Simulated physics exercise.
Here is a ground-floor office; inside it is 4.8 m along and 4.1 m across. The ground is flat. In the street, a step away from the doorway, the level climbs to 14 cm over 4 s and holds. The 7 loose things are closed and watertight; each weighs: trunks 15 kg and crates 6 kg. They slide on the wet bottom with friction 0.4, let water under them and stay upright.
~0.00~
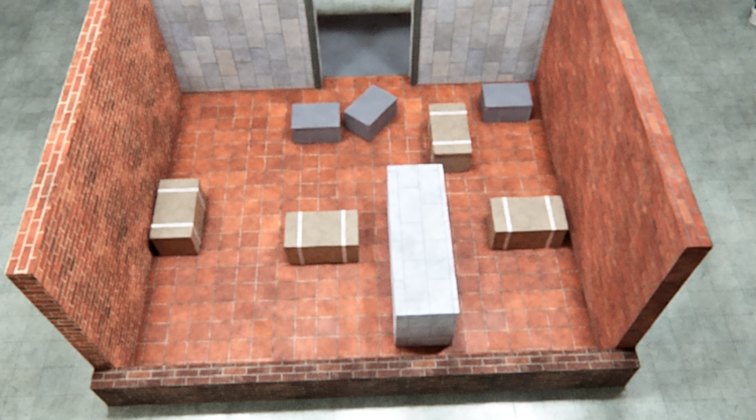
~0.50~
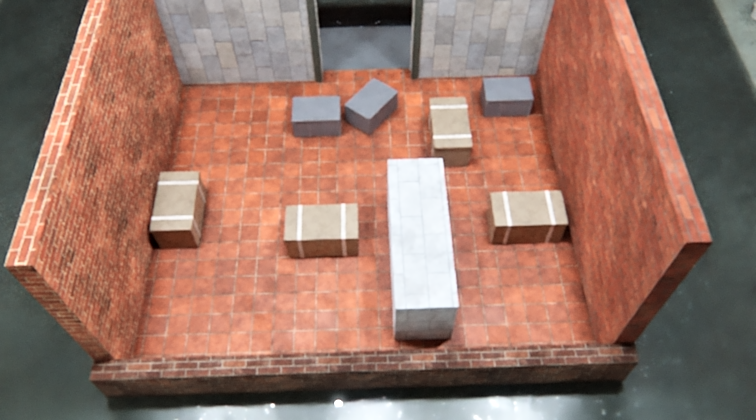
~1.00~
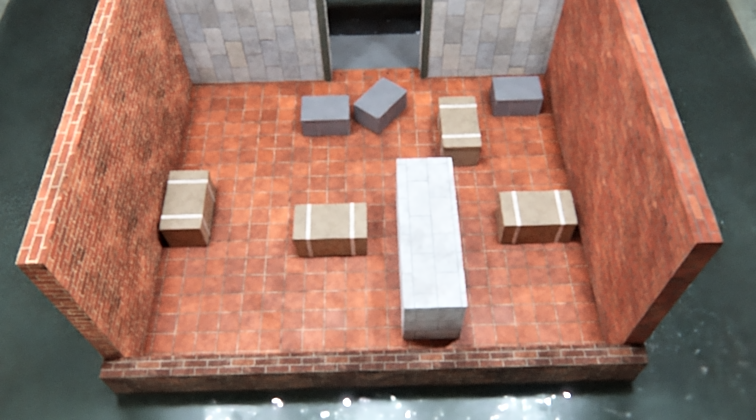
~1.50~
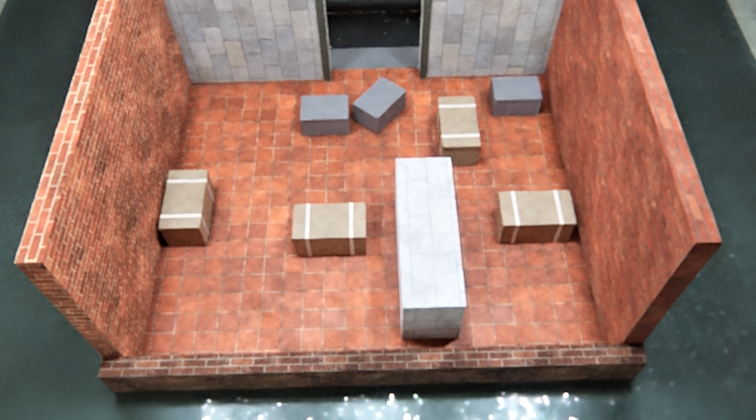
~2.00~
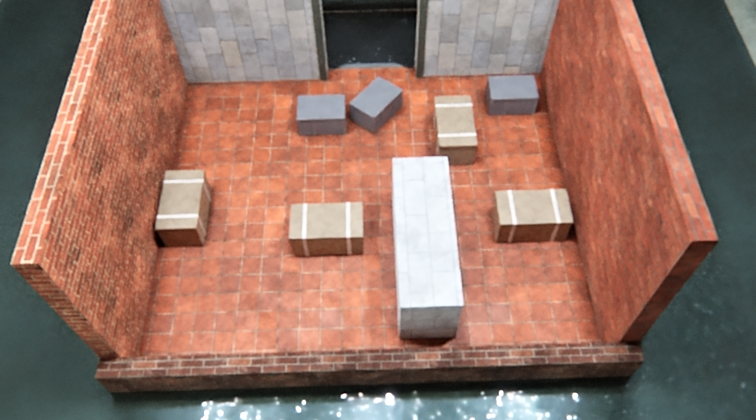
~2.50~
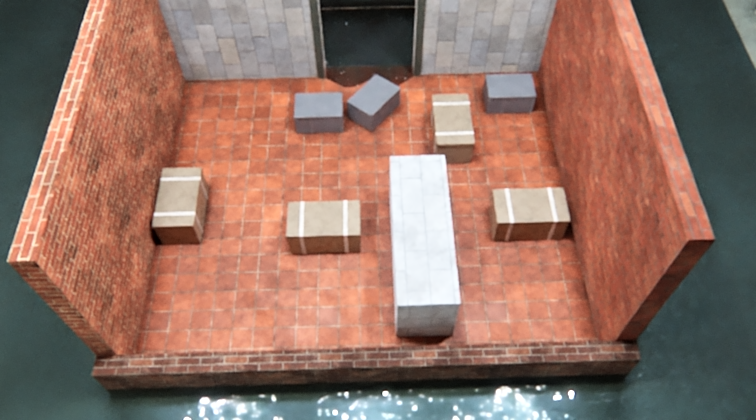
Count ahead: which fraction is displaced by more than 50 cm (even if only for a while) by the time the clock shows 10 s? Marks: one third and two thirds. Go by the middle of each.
Share: Between one and two thirds.
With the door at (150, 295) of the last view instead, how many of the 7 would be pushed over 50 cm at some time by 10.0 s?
In that case 2 of them.
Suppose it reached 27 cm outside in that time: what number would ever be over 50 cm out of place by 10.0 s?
Then 7.
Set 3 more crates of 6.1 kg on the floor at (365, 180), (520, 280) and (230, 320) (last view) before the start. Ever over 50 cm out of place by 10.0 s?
In that order: Past it, short of it, less.
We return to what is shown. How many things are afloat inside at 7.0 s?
I count 1.
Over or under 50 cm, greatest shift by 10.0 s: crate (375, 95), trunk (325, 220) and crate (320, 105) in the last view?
In turn: More, more, more.
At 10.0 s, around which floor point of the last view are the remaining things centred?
Around (364, 197).
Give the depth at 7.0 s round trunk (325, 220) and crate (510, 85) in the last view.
About 3 and 1 cm.
After 3.5 s 0 of 7 are over 50 cm from their spots; 0 afloat.
After 4.5 s 1 of 7 are over 50 cm from their spots; 0 afloat.
After 7.0 s 3 of 7 are over 50 cm from their spots; 1 afloat.
After 10.0 s 3 of 7 are over 50 cm from their spots, and 3 have been at some point; 3 afloat.
